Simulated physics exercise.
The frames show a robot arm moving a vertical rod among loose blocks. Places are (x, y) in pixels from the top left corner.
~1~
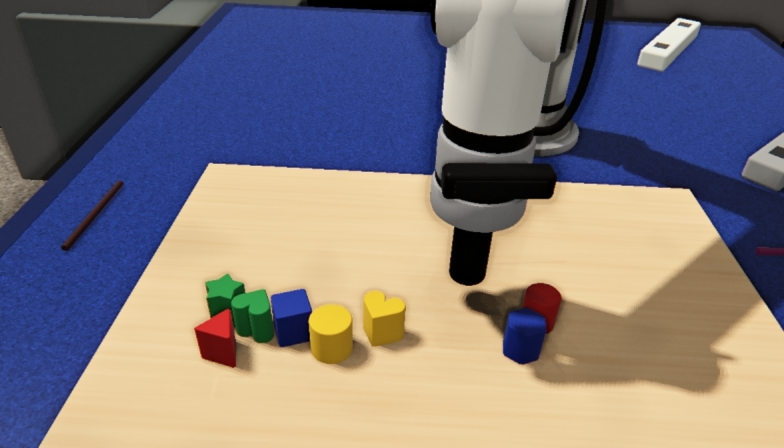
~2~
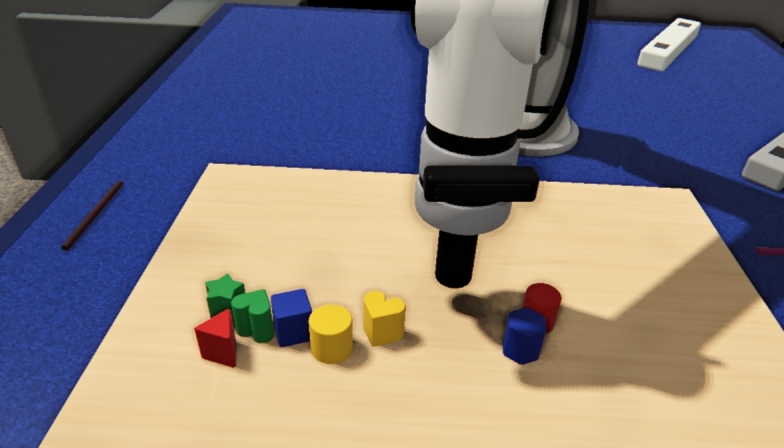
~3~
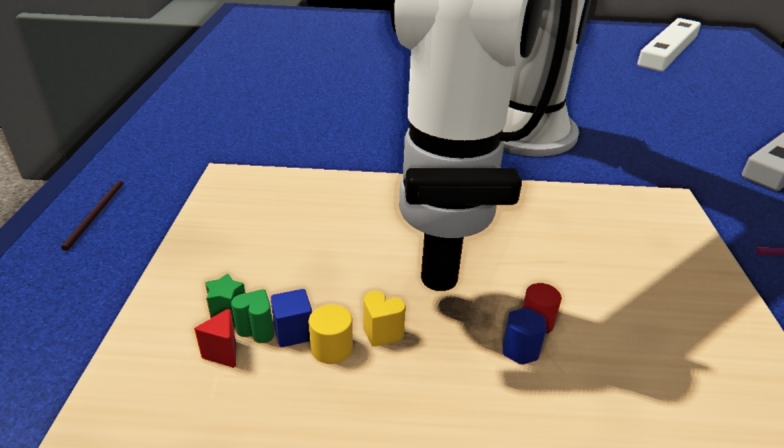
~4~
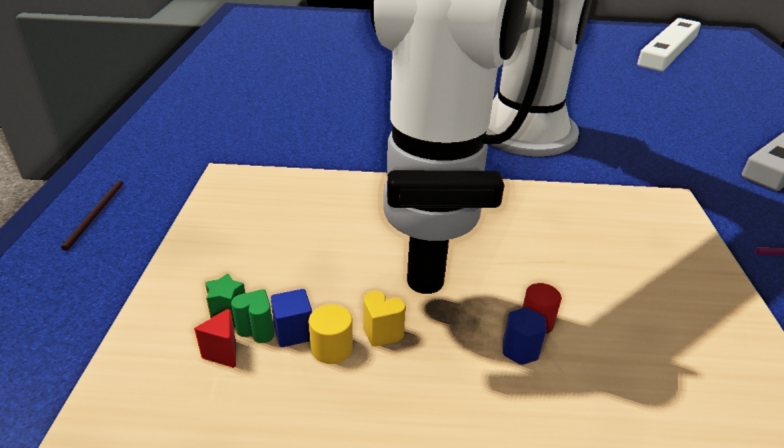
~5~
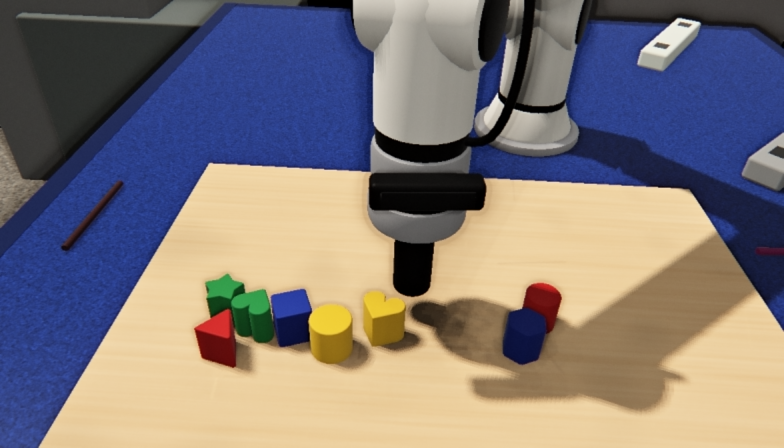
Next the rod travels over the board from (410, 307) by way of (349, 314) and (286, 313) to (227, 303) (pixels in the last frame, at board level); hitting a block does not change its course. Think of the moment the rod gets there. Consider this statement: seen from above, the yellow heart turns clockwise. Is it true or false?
False - the claim does not hold.
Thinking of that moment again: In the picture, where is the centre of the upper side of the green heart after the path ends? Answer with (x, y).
I think it will end close to (232, 310).
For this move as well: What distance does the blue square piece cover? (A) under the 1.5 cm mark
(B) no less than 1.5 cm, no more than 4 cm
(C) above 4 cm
Answer: B.
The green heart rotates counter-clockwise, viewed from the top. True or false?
The statement is false.
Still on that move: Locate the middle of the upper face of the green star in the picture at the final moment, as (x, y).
The centre of its top face lies at (189, 288).
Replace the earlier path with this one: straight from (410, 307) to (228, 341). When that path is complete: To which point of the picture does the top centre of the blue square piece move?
(181, 320)
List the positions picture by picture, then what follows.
In the first frame, rod's lower end at (467, 275); green star at (223, 286); green heart at (253, 301); blue square piece at (291, 302); yellow heart at (383, 303).
In the second frame, rod at (453, 278); blocks still.
In the third frame, rod at (439, 280); blocks still.
In the fourth frame, rod at (425, 283); blocks still.
In the fifth frame, rod at (411, 286); green star at (223, 286); green heart at (253, 301); blue square piece at (291, 302); yellow heart at (383, 303).
What follows on the original path. One third of the way, rod at (348, 292); yellow heart at (372, 307), turned 45° anticlockwise.
Two thirds of the way, rod at (283, 290); green star at (218, 285), turned 20° clockwise; green heart at (232, 310), turned 30° clockwise; blue square piece at (268, 309), turned 60° anticlockwise; yellow heart at (372, 307), turned 45° anticlockwise.
At the end, rod at (222, 281); green star at (189, 288), turned 15° clockwise; green heart at (232, 310), turned 30° clockwise; blue square piece at (268, 309), turned 60° anticlockwise; yellow heart at (372, 307), turned 45° anticlockwise.
